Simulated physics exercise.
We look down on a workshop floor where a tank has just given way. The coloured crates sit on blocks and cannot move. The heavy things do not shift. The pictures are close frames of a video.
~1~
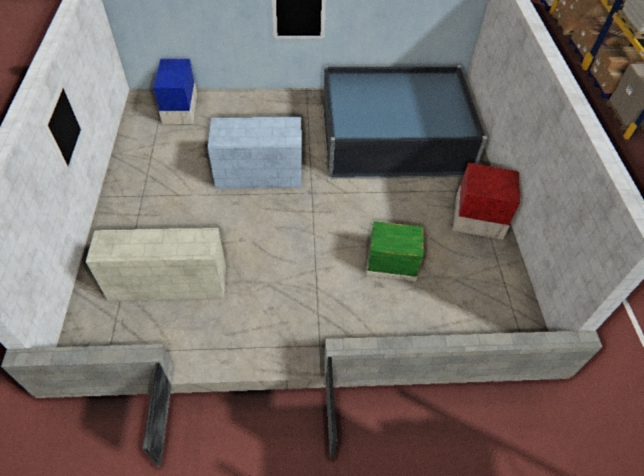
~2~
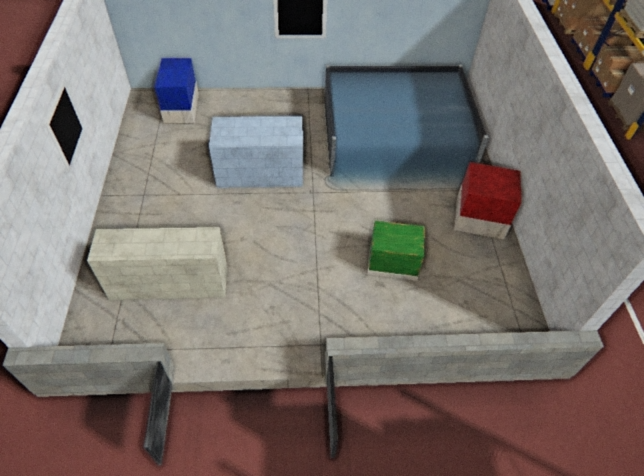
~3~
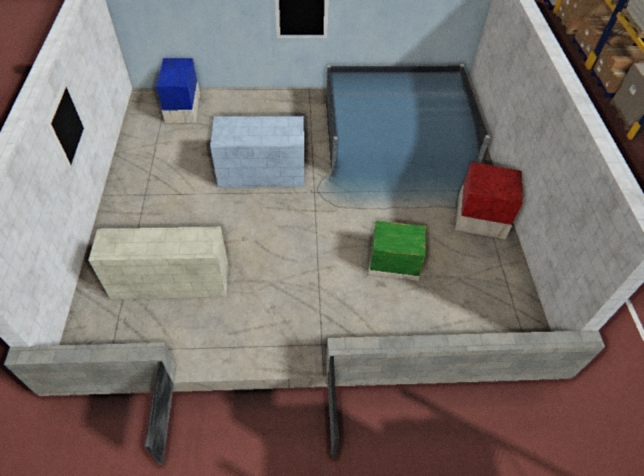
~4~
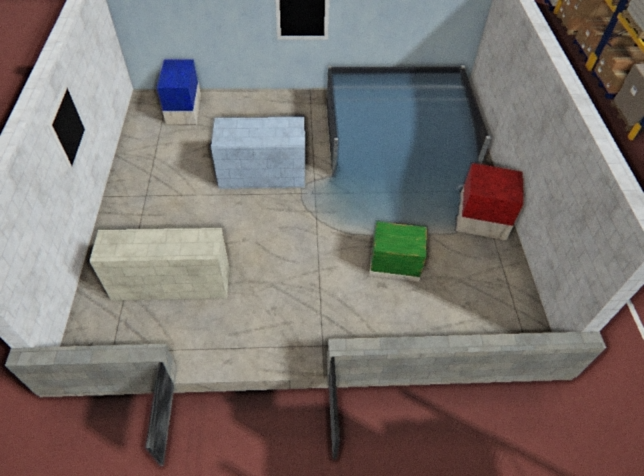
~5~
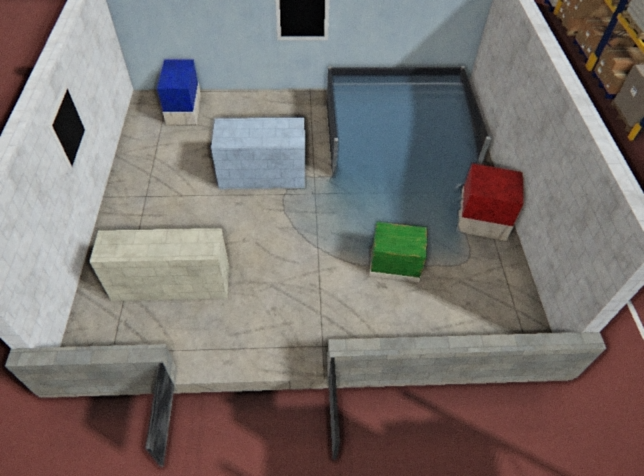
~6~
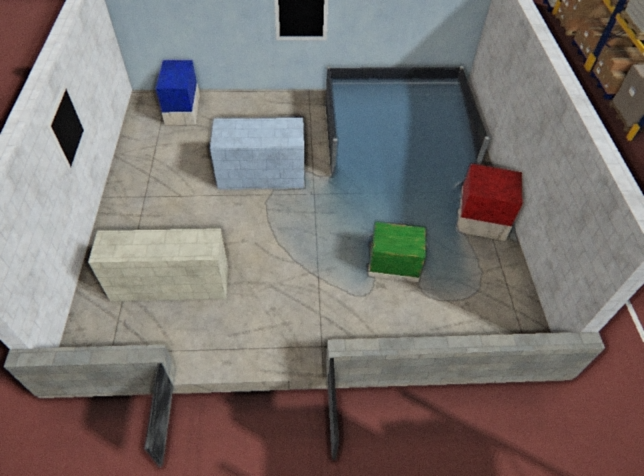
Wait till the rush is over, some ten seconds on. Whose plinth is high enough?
The green crate gets wet; the blue crate stays dry; the red crate gets wet.
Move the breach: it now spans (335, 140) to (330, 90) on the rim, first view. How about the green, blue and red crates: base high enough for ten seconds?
Then: The green crate gets wet, the blue crate is topped, the red crate escapes it.
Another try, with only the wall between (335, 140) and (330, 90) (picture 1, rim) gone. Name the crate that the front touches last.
That is the crate marked red.
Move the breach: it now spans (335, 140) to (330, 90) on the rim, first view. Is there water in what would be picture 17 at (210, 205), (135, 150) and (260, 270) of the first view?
In that order: Free of water, covered, covered.
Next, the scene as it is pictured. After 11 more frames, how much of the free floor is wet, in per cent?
Near 50 in a hundred.
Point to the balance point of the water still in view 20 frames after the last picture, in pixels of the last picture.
At about (379, 221).
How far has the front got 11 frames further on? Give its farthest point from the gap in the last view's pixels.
Close to (159, 368).
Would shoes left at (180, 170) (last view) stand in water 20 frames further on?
Answer: Not flooded.
A moment on, water covers 40 % of the floor; the green crate water round its plinth, the blue crate not reached, the red crate water round its plinth.
Next, water covers 50 % of the floor; the green crate water round its plinth, the blue crate not reached, the red crate water round its plinth.
Then, water covers 70 % of the floor; the green crate water round its plinth, the blue crate not reached, the red crate water round its plinth.
Later, water covers 95 % of the floor; the green crate water round its plinth, the blue crate water round its plinth, the red crate water round its plinth.
In the end, water covers 100 % of the floor; the green crate was topped, the blue crate stayed above the water, the red crate was topped.
